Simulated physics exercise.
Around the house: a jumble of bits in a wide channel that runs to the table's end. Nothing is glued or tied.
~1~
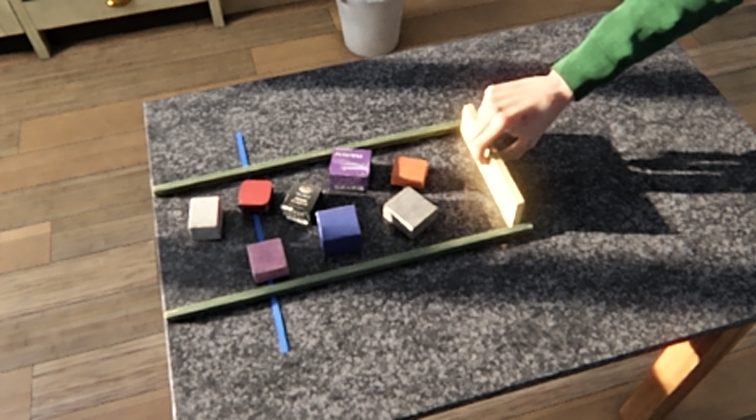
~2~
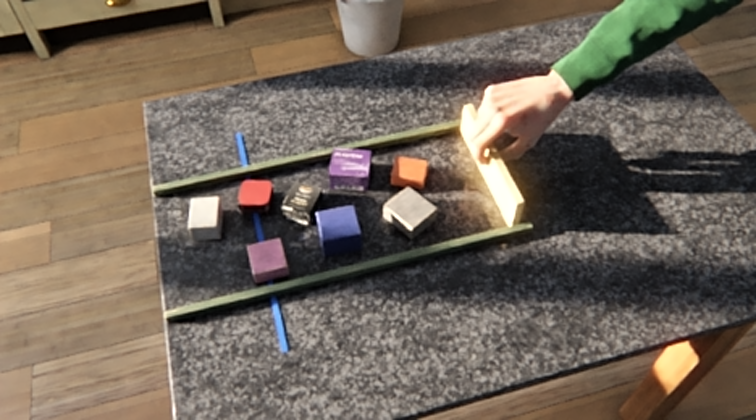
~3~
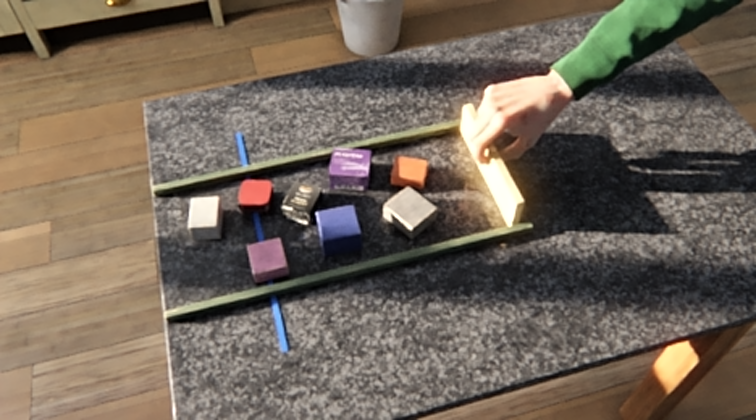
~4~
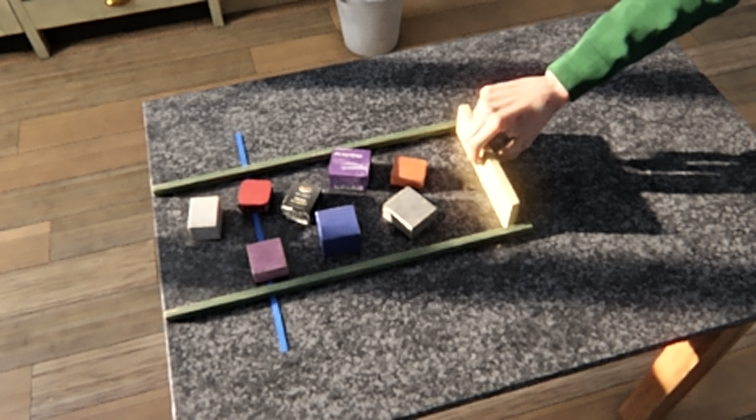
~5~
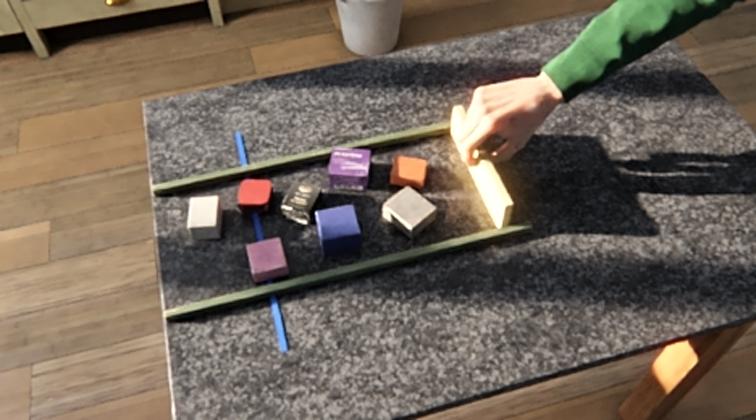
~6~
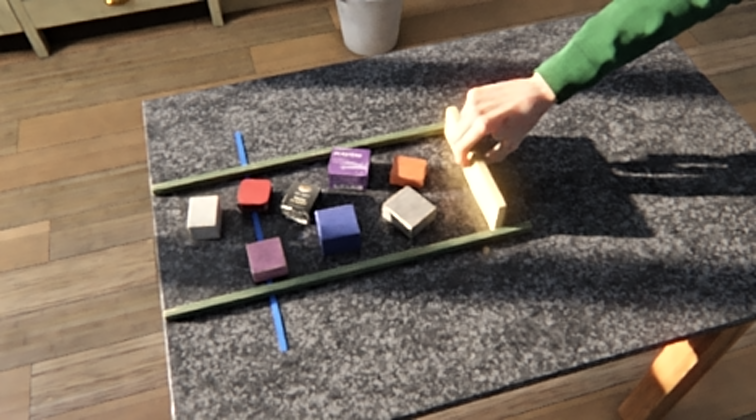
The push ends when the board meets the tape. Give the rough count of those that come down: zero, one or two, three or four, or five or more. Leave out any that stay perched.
Here the number that fall off is zero.
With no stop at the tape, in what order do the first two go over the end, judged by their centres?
They are the pink block, then the white block.
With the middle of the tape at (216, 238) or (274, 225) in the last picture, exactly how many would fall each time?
Down on the floor: 2 and 0.
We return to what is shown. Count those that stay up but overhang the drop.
That would be 2.
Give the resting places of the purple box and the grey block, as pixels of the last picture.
The purple box at (230, 187), the grey block at (243, 246).
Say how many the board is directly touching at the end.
In contact: 3.
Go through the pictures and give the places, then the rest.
The first frame shows white block (206, 219); pink block (268, 261); red case (257, 198); board (490, 164); tape (259, 230).
The second frame shows pink block (268, 260); purple box (351, 169).
The third frame shows red case (257, 198); blue block (339, 231).
The fourth frame shows white block (206, 219); grey block (410, 212).
The fifth frame shows pink block (268, 260); orange block (409, 172).
The sixth frame shows white block (205, 218); pink block (267, 260); red case (256, 197); board (473, 166); tape (258, 228).
Early on, none off yet; white block at rest near (205, 218); pink block at rest near (267, 260); red case at rest near (256, 197).
A while later, none off yet; white block moving near (195, 219); pink block travelled well along near (203, 276); red case travelled about its own width near (224, 197).
Finally, the number that fall off is zero.
